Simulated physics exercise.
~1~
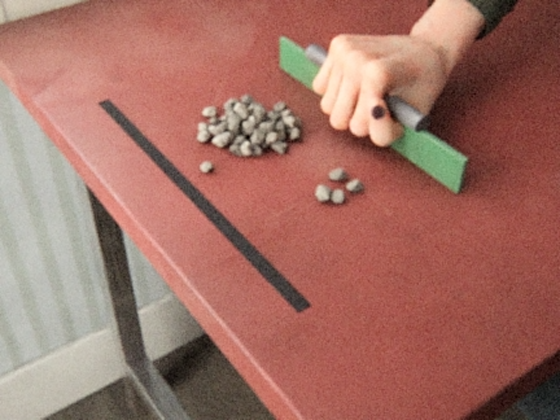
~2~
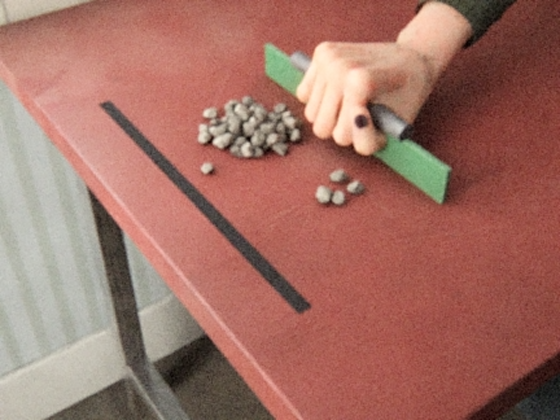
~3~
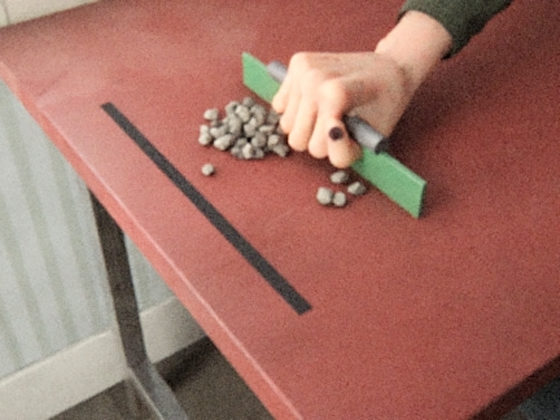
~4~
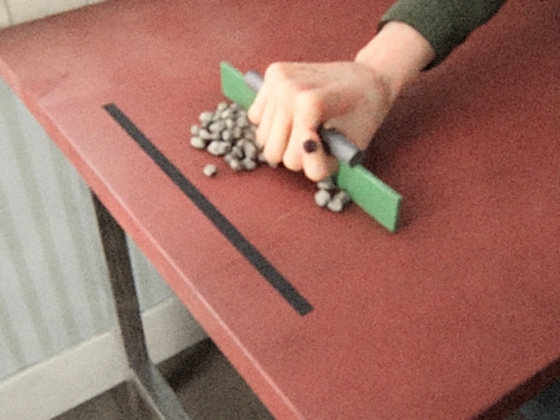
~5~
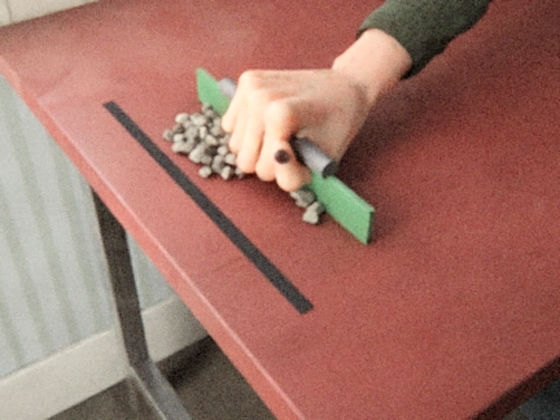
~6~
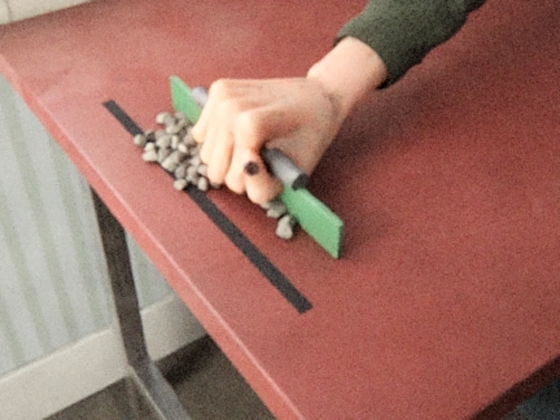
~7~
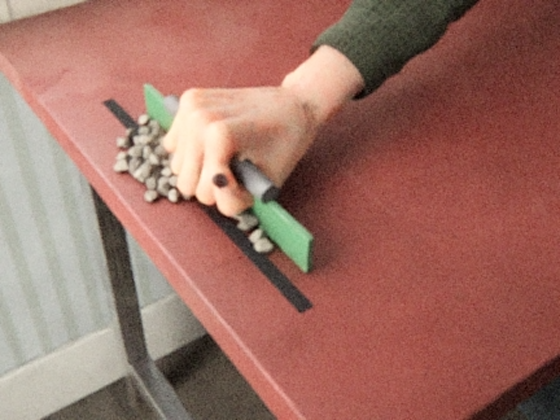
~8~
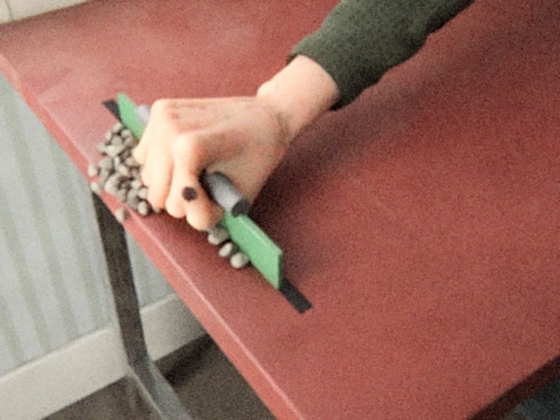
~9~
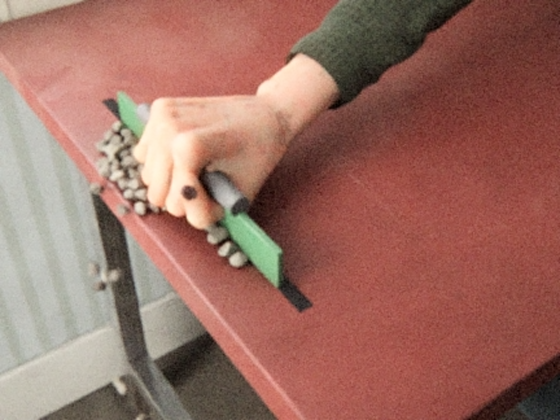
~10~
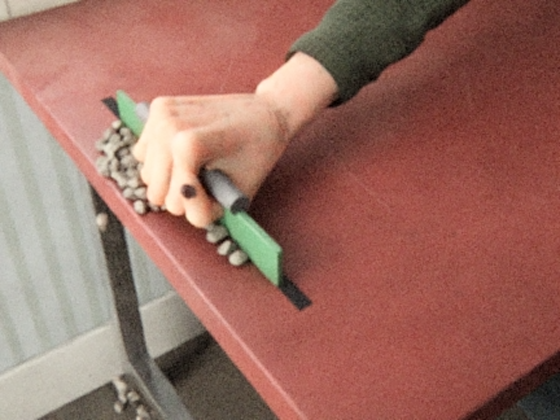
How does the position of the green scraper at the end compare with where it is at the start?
At the start the scraper is well to the right of the black tape, behind both groups of pebbles. By the end it is further left and a little nearer the viewer, resting at the tape close to the table's left edge.
